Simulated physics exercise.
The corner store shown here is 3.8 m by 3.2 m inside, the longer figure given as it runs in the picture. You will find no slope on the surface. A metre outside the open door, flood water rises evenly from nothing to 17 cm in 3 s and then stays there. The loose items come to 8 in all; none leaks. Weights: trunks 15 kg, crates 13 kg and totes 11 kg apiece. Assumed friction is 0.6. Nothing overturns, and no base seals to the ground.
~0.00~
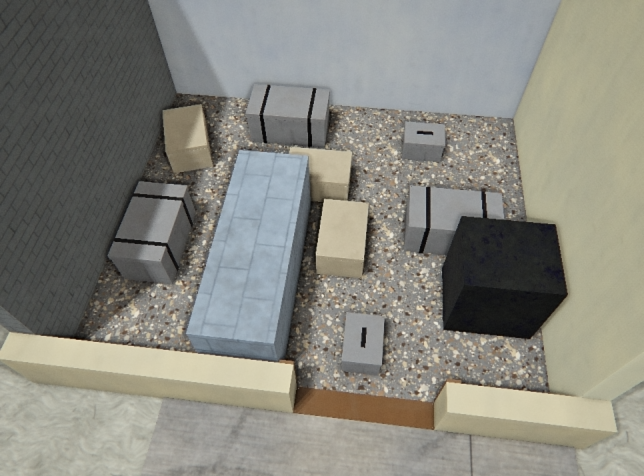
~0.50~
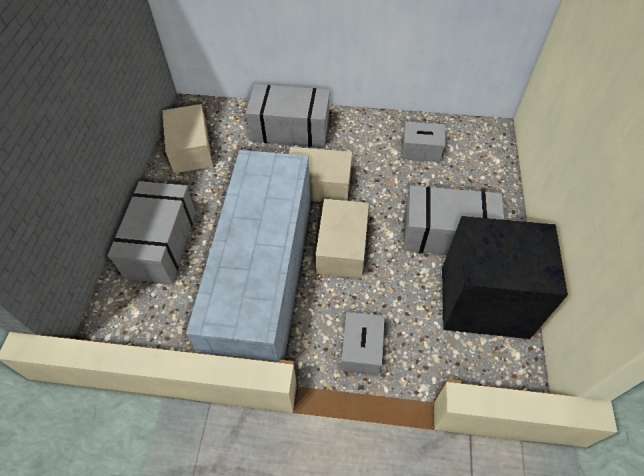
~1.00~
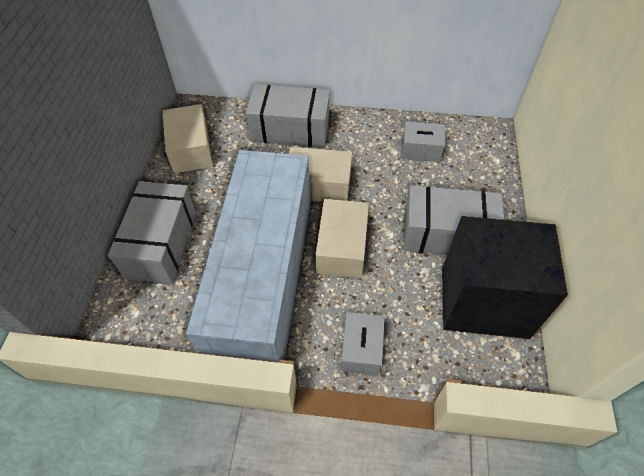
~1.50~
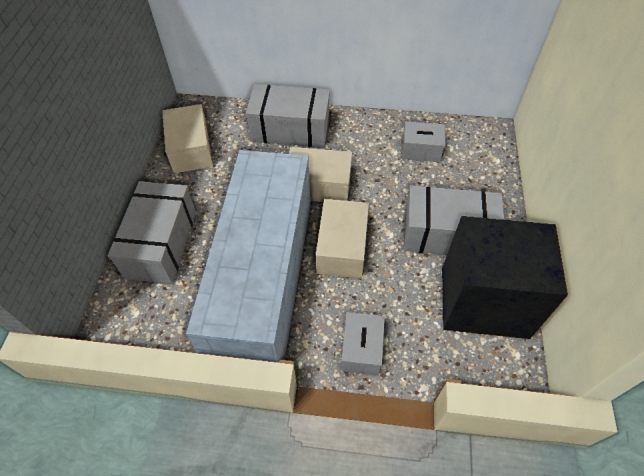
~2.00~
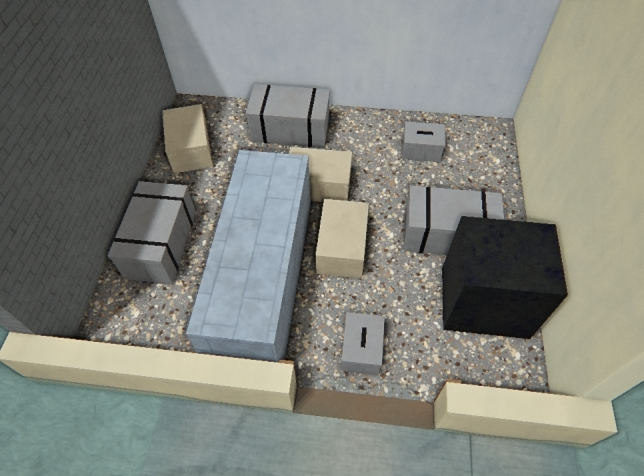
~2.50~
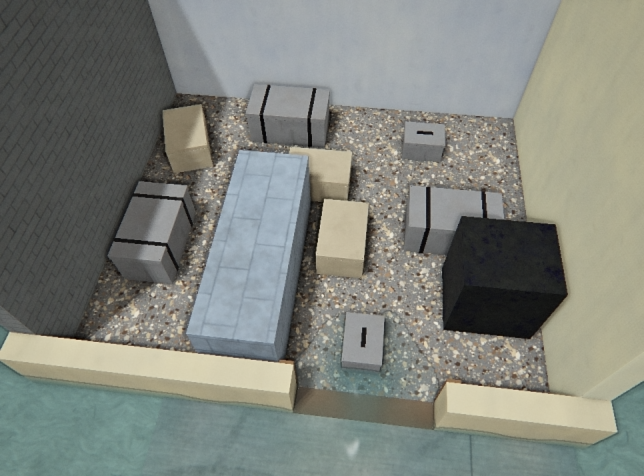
At the start, grey and tan boxes, a long pale blue block and a black cube sit on a pebbled floor behind a low wall with a gap. Greenish water spreads outside, covers the paved path, then crosses the brown sill onto the nearest pebbles, while nothing inside shifts.
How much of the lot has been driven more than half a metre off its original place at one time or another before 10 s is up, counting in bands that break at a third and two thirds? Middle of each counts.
I would put it at at least two thirds.
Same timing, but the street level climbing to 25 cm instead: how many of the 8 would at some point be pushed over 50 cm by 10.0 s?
You'd get 8 in that case.
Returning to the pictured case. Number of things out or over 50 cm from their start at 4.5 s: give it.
1.
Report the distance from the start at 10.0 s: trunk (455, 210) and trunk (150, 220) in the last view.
One is off by 120 cm, the other by 0 cm, in the order asked.
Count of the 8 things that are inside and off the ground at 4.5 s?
Count: 1.
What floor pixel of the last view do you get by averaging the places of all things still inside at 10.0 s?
(290, 166).
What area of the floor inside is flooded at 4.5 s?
At that time the wet patch spans about 4.0 m2.
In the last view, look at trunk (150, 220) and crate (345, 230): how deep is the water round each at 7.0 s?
About 1 and 8 cm.
After 3.5 s 0 of 8 are over 50 cm from their spots; 0 afloat.
After 4.5 s 1 of 8 are over 50 cm from their spots; 1 afloat.
After 7.0 s 4 of 8 are over 50 cm from their spots; 2 afloat.
After 10.0 s 6 of 8 are over 50 cm from their spots, and 6 have been at some point; 7 afloat.
